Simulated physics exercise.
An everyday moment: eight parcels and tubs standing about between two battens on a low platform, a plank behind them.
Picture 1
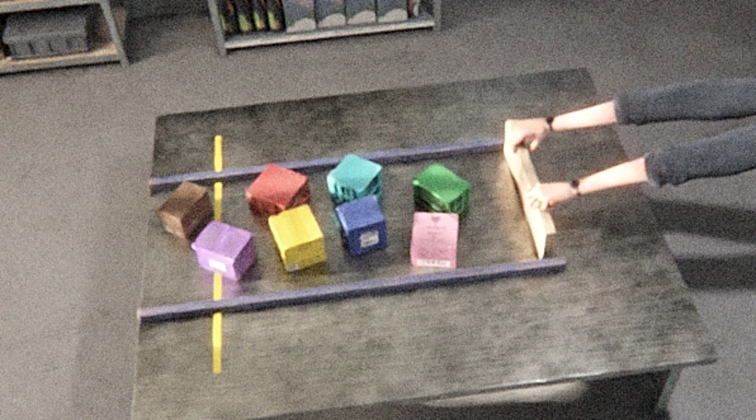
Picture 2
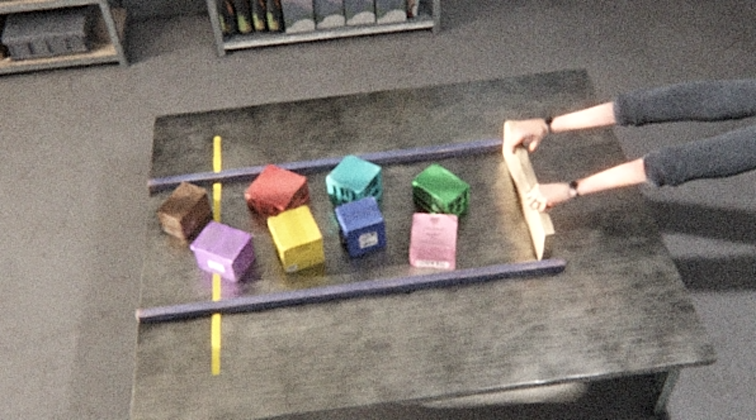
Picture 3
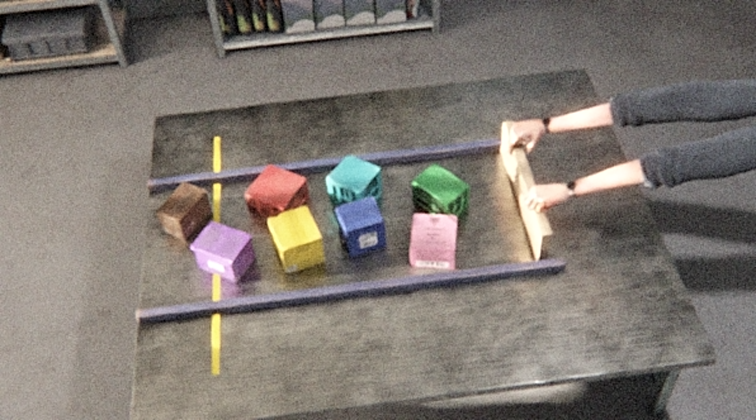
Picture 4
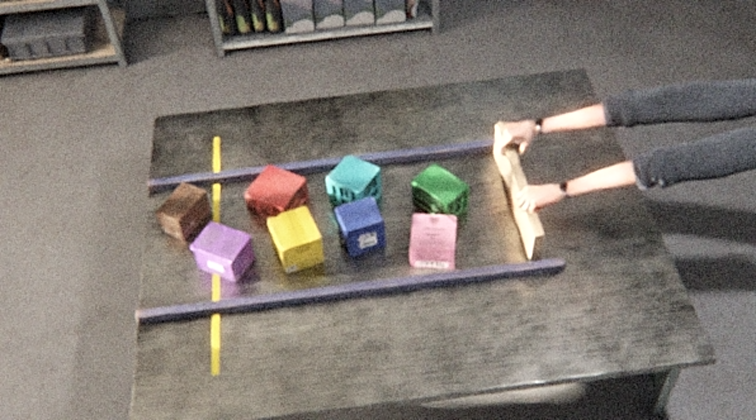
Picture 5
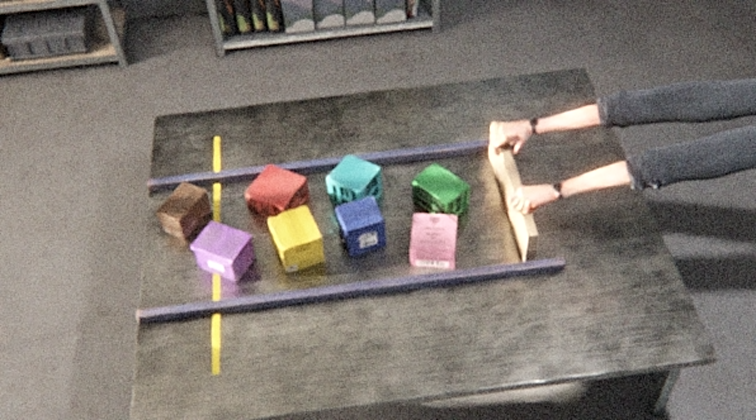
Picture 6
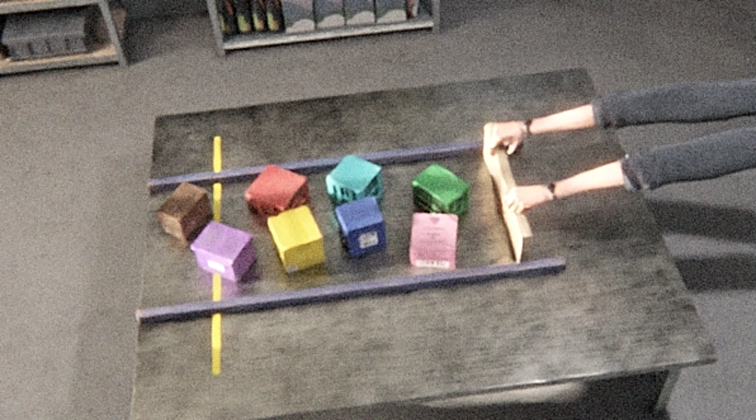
On a dark low platform, eight colourful boxes and tubs sit between two battens, with the brown and purple ones near a yellow tape line. Two hands on the right grip an upright plank and slide it slightly left toward the green and pink ones, while all eight stay still.
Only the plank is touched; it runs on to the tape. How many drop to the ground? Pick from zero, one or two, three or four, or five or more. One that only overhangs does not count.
Outcome: The number that fall off is three or four.
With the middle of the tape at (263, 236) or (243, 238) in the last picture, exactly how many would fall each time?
Down on the ground: 1 and 2.
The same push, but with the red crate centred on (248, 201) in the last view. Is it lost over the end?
Then it falls.
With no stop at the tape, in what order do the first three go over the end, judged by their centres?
Earliest first: The brown box, then the purple tote, then the red crate.
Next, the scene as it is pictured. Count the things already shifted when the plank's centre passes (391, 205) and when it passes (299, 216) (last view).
At the one place 5, at the other 8.
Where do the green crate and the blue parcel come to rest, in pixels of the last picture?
The green crate at (197, 211), the blue parcel at (167, 240).
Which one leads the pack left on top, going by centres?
Foremost is the yellow box.
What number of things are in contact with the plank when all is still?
The number is 2.
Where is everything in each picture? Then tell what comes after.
In the first frame, brown box (186, 210); purple tote (226, 251); red crate (279, 193); plank (528, 188); tape (218, 241).
In the second frame, purple tote (225, 252); green crate (441, 193).
In the third frame, red crate (277, 194); pink box (434, 241).
In the fourth frame, brown box (184, 211); plank (517, 190).
In the fifth frame, purple tote (225, 252); blue parcel (361, 226).
In the sixth frame, brown box (185, 211); purple tote (225, 252); red crate (278, 194); plank (506, 191); tape (217, 241).
Early on, none off yet; brown box at rest near (185, 211); purple tote at rest near (225, 252); red crate at rest near (278, 194).
A while later, none off yet; brown box at rest near (185, 211); purple tote travelled a little near (196, 259); red crate travelled about its own width near (241, 196).
Further along, none off yet; brown box leaning well over near (125, 236); purple tote travelled well along near (145, 281); red crate travelled well along near (172, 201).
Finally, the number that fall off is three or four; lost, red crate, purple tote and brown box.
